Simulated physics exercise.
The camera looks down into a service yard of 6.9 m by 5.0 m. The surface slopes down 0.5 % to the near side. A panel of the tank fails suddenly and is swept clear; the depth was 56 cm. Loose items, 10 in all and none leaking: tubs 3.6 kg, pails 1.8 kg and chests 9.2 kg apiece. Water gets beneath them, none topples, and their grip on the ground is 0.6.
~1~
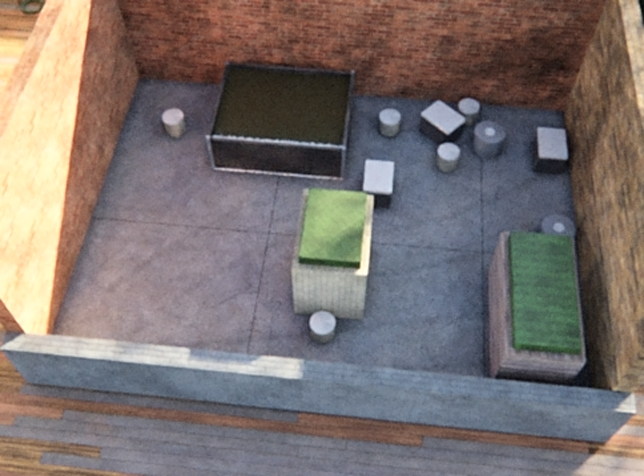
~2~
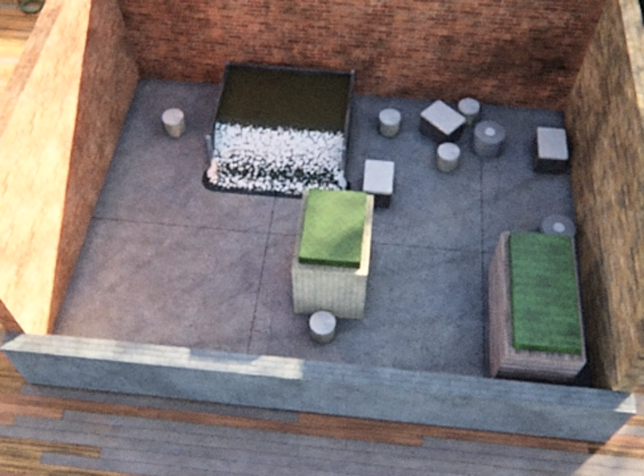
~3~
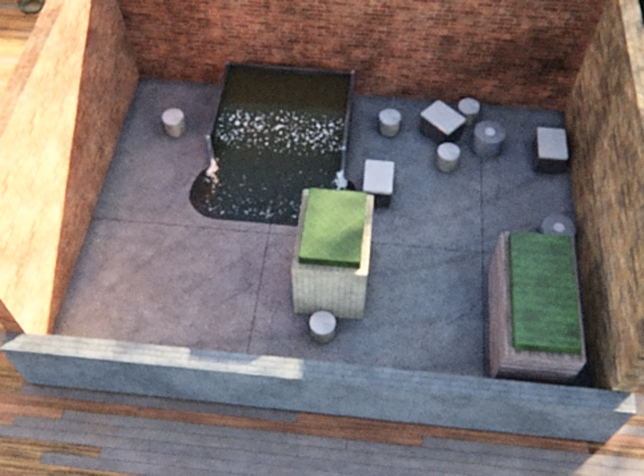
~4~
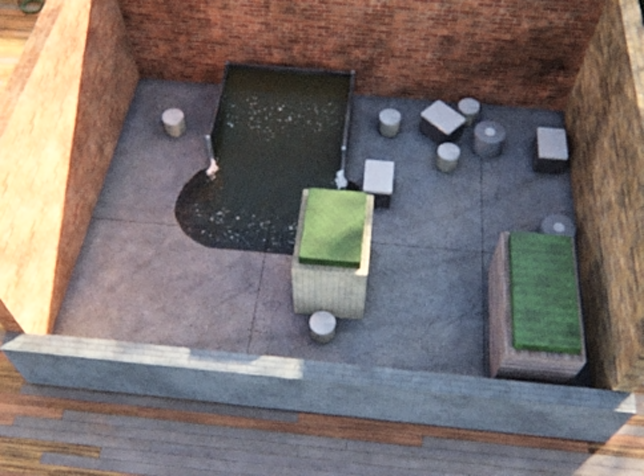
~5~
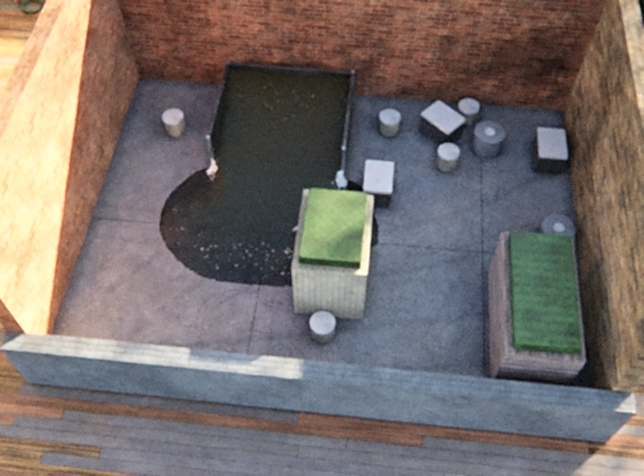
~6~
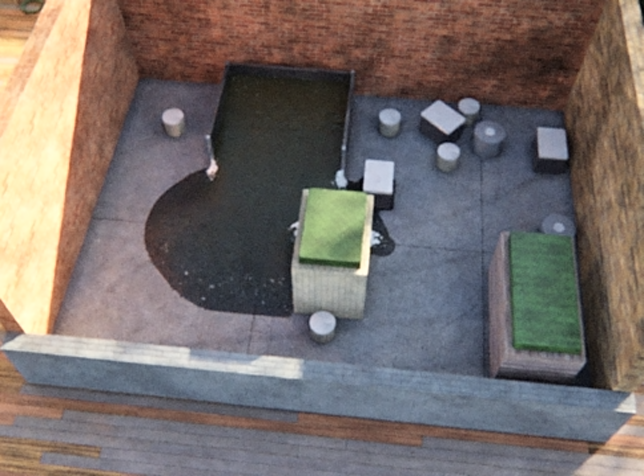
At the start, dark water stands in a walled tank against the brick wall of a yard scattered with pails and chests. The tank's near side gives way and water pours out in white froth, then spreads toward the viewer in a widening dark pool around a grass-topped block, while the loose items stay put.
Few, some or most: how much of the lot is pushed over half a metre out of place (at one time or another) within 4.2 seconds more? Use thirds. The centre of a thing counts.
It is not even a third.
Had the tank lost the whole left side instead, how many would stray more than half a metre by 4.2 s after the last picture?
In that case 3 of them.
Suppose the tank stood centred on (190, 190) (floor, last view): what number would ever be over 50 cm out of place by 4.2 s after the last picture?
Then 1.
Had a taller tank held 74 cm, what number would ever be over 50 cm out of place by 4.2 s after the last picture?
In that case 3 of them.
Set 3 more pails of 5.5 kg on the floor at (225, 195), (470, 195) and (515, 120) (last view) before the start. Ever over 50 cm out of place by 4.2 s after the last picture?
In turn: Past it, less, less.
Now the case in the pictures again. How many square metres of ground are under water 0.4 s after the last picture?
About 12 m2.
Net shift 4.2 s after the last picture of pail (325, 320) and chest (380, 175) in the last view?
In that order: 80 cm, 20 cm.
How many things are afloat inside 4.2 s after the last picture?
2 of them.
Then, 0.4 s after the last picture 0 of 10 are over 50 cm from their spots; 0 afloat.
Then, 1.5 s after the last picture 0 of 10 are over 50 cm from their spots; 0 afloat.
Then, 2.8 s after the last picture 0 of 10 are over 50 cm from their spots; 2 afloat.
Then, 4.2 s after the last picture 2 of 10 are over 50 cm from their spots, and 2 have been at some point; 2 afloat.
